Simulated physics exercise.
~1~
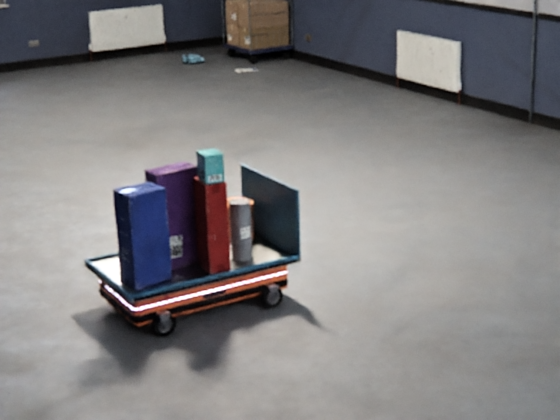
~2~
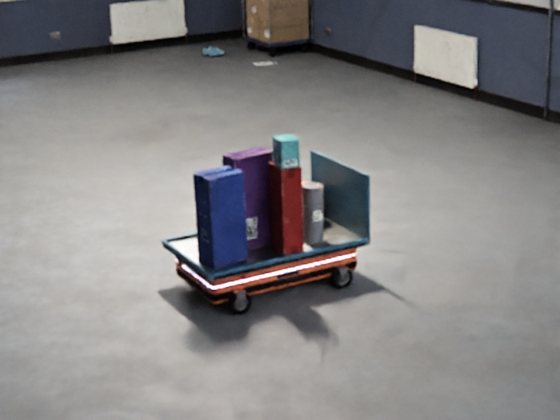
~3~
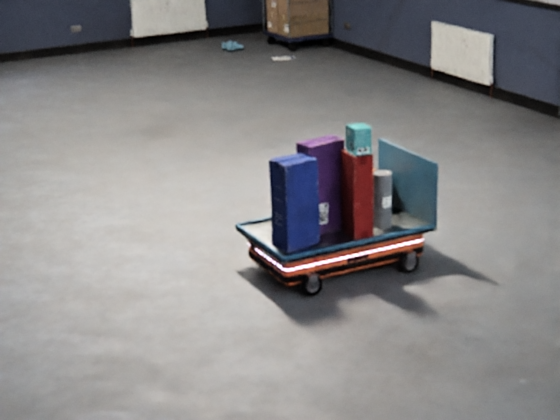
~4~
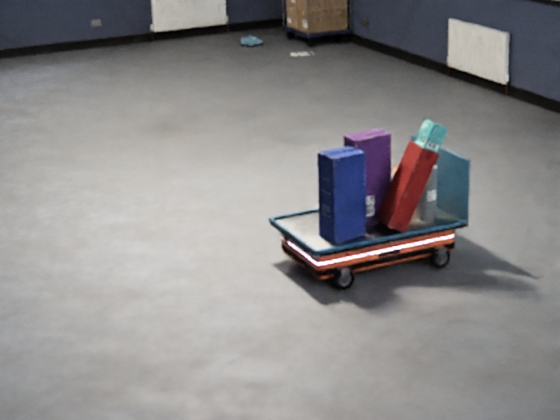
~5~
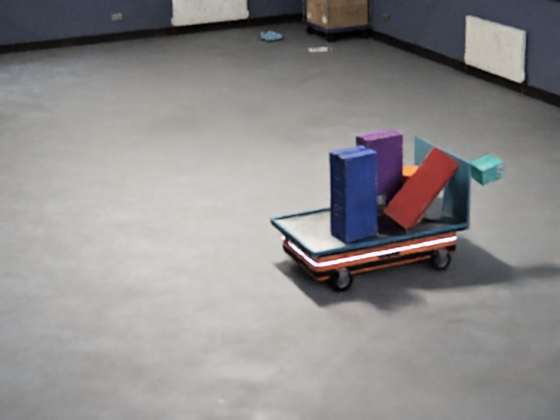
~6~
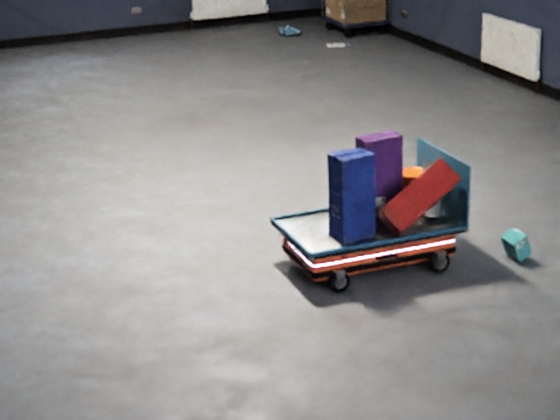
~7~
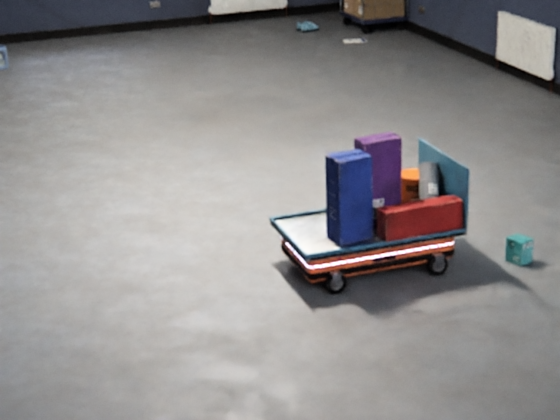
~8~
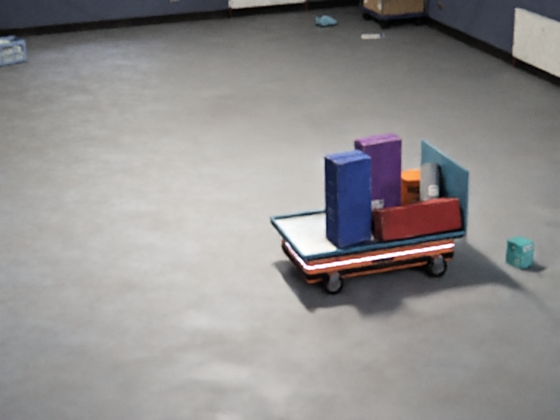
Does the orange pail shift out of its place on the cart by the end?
No, the orange pail keeps its place on the deck, even though the red box topples nearby.
